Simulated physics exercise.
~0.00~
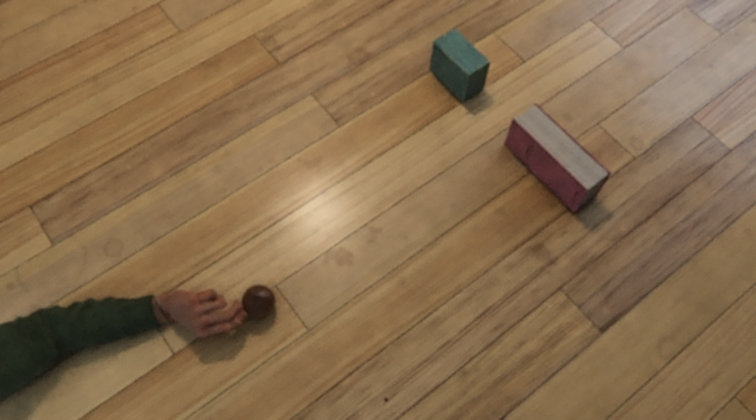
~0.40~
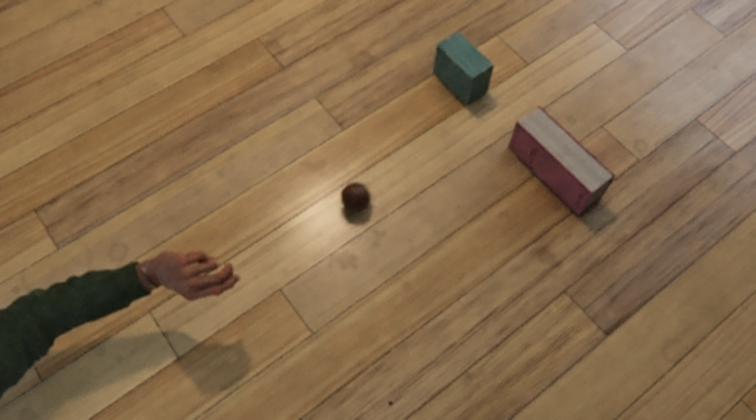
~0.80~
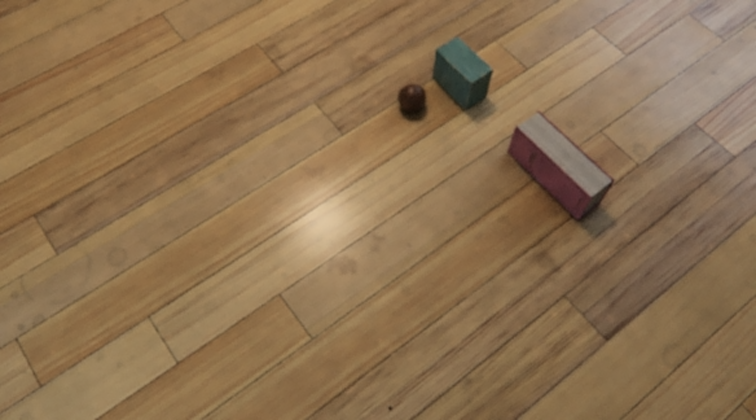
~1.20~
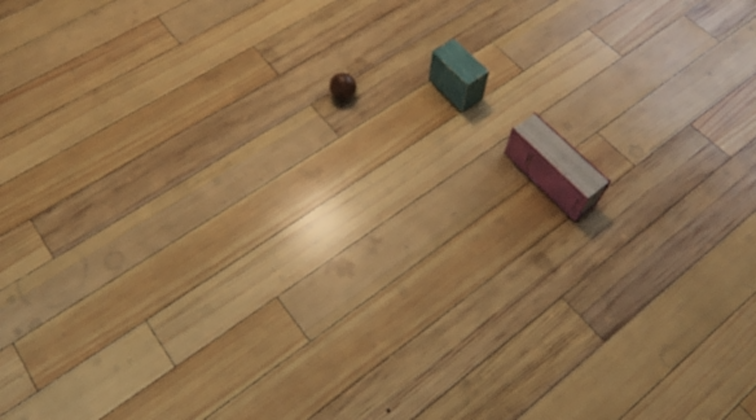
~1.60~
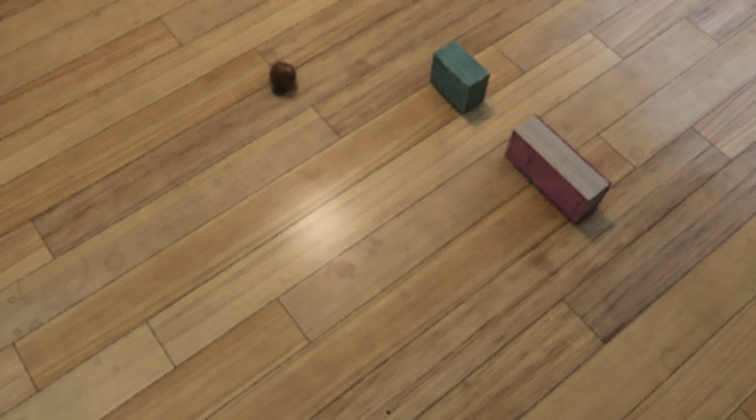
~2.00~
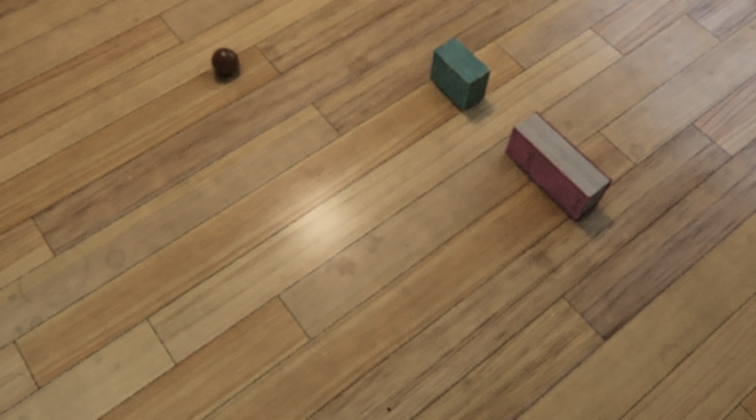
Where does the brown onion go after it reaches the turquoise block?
It does not come out on the other side of the block. It bounces off and travels back to the left, ending up toward the upper left of the view.
